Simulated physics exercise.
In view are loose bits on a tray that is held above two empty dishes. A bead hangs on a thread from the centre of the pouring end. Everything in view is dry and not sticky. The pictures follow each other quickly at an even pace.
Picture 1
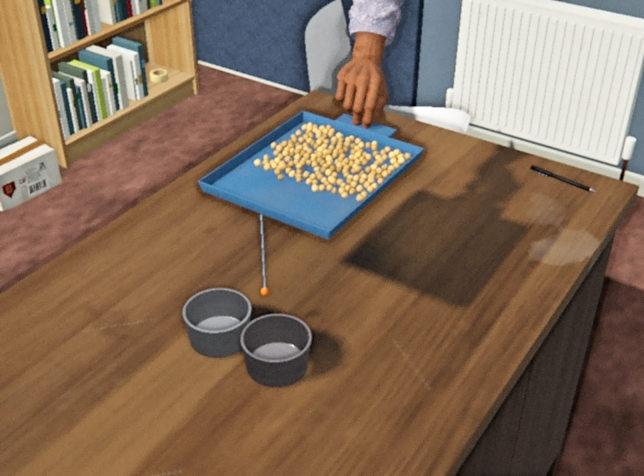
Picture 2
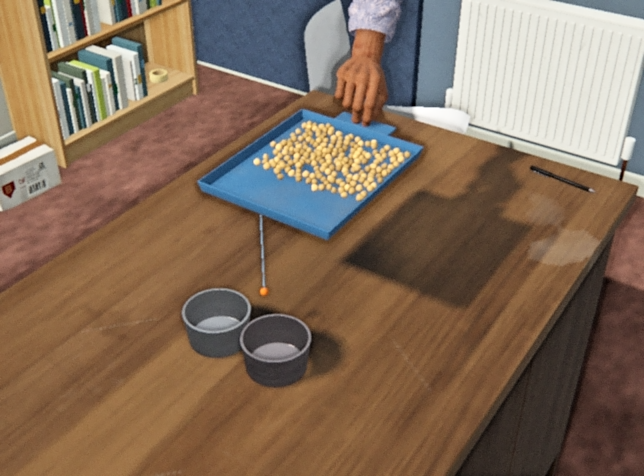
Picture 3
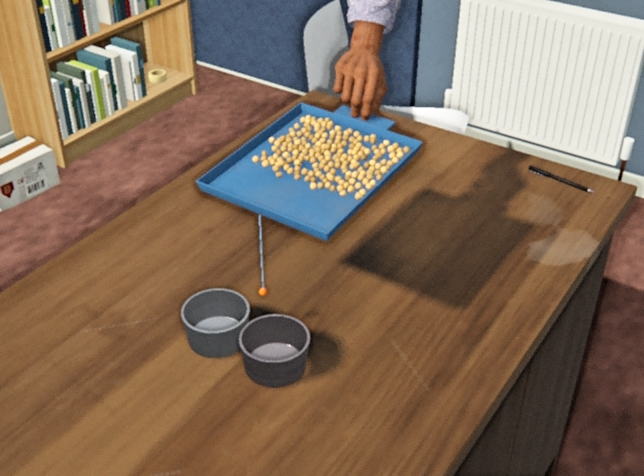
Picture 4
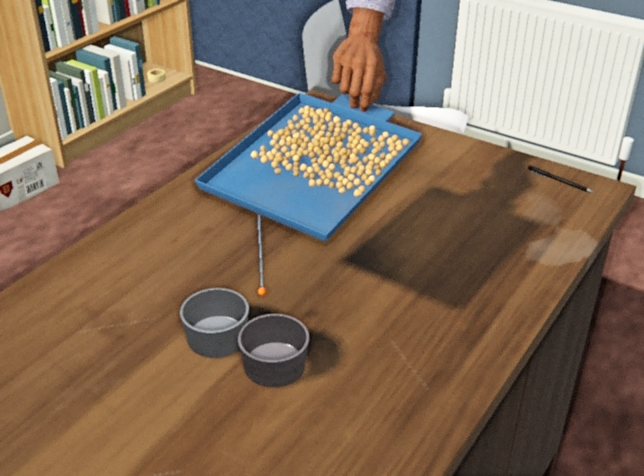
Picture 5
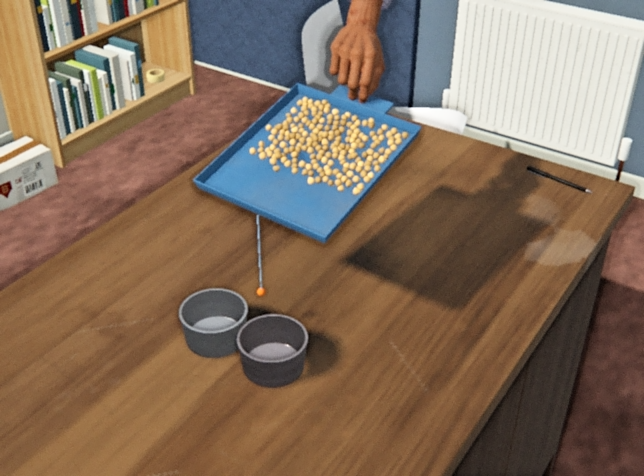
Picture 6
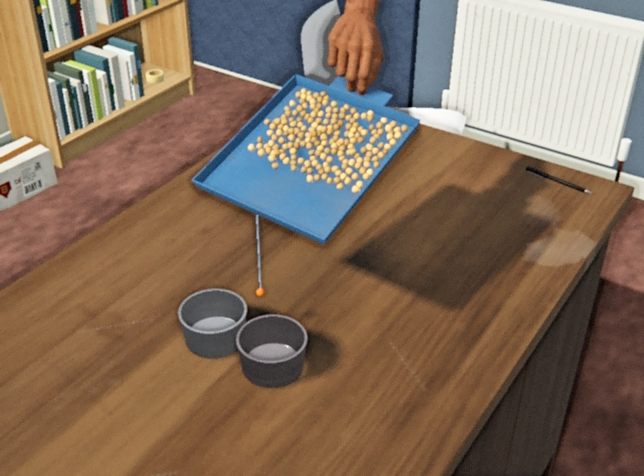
The footage shows a hand holding a blue tray of dried chickpeas above two empty dark dishes on a wooden table, a small orange bead hanging beneath; the hand rises slightly, gradually tilting the tray toward its lower right corner.
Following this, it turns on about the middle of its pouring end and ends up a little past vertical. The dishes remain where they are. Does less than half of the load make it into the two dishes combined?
No - more than half does.
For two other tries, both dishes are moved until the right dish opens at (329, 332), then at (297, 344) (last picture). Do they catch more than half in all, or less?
Result - try one, below the halfway mark; try two, past the halfway mark.
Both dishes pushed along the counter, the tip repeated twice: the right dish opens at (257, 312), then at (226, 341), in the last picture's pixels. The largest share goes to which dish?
First try: The right-side dish; second try: The right-side dish.
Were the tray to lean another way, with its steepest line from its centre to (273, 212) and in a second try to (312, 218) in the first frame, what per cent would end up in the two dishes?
Around 80 per cent first, around 30 per cent next.
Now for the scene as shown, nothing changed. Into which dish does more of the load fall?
Of the two, the right-side one is the fuller.
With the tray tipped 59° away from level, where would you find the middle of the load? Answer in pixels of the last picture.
The load is centred about (288, 205).
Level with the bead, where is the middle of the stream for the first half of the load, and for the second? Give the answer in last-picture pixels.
Starting near (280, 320), moving on to near (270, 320).
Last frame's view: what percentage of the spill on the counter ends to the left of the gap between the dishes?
Left portion: Around 20 %.
Shortly afterwards, tray tipped steeply; all but a few on the tray; only a few in the right dish; a little in the air.
Next, tray tipped right over; the bulk on the tray; a little in the right dish; only a few in the left dish; a little outside both; only a few in the air.
Some moments later, tray tipped past a quarter turn; near half in the right dish; a little in the left dish; near a third outside both; only a few in the air.
In the end, tray tipped past a quarter turn; near half in the right dish; a little in the left dish; near a third outside both; only a few in the air.
